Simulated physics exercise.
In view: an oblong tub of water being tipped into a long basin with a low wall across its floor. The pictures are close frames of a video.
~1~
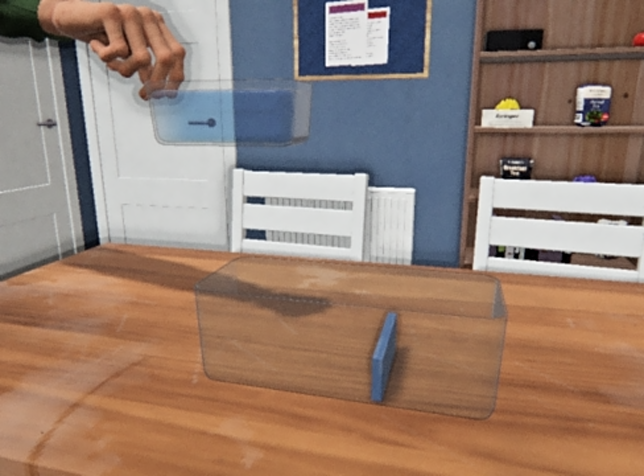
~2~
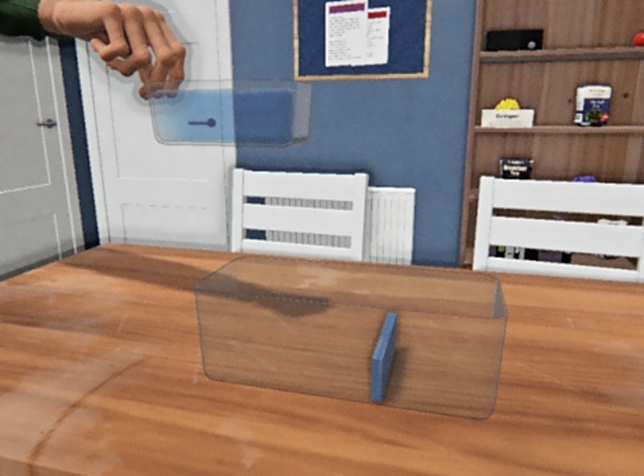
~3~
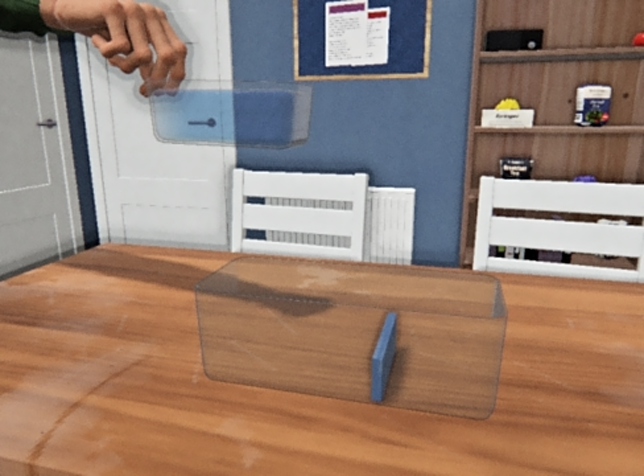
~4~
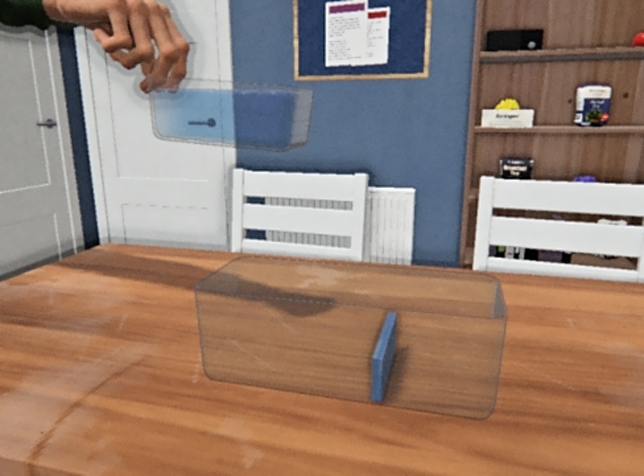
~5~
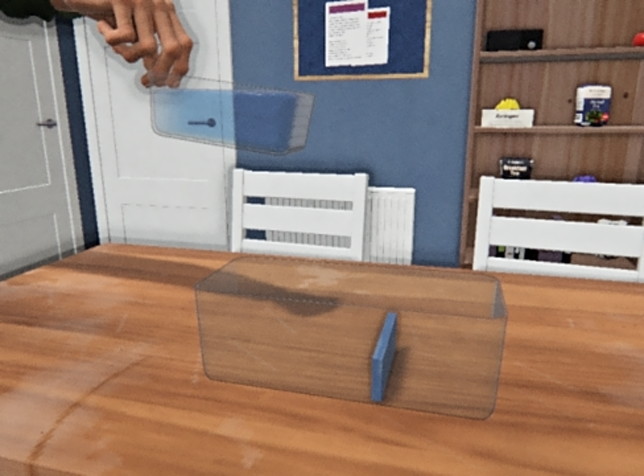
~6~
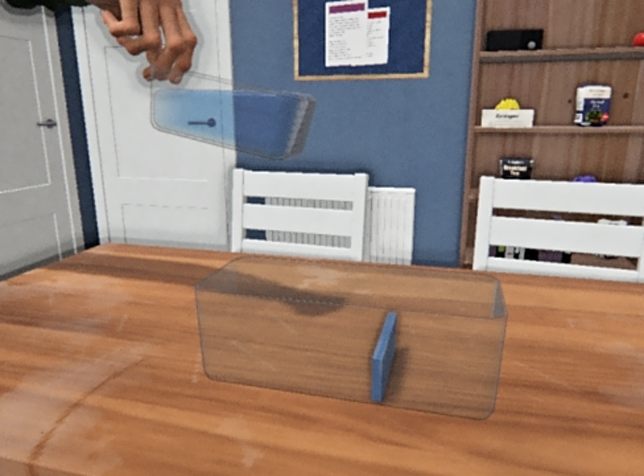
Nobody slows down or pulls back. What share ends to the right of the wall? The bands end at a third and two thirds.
The share right of the wall is between a third and two thirds.
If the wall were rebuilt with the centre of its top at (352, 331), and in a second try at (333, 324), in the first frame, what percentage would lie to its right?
Near 65 % and 70 %.
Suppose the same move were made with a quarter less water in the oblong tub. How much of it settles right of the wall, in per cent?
Roughly 20 in a hundred.
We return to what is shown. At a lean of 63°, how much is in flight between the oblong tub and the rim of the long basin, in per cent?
Close to 45 per cent.
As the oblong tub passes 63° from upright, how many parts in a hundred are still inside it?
It comes to 30 per cent or so.
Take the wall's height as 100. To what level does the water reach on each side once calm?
Left about 30, right about 40.
A moment on, the oblong tub is tipped part way and 28 per cent is still to pour, 8 is left of the wall and 18 right of it.
Next, the oblong tub is tipped on its side and 5 per cent is still to pour, 36 is left of the wall and 43 right of it.
Then the oblong tub is tipped right over and 0 per cent is still to pour, 47 is left of the wall and 43 right of it.
Later the oblong tub is tipped right over and 0 per cent is still to pour, 47 is left of the wall and 43 right of it.
Finally, 47 per cent lies left of the wall, 43 right of it and 10 outside.
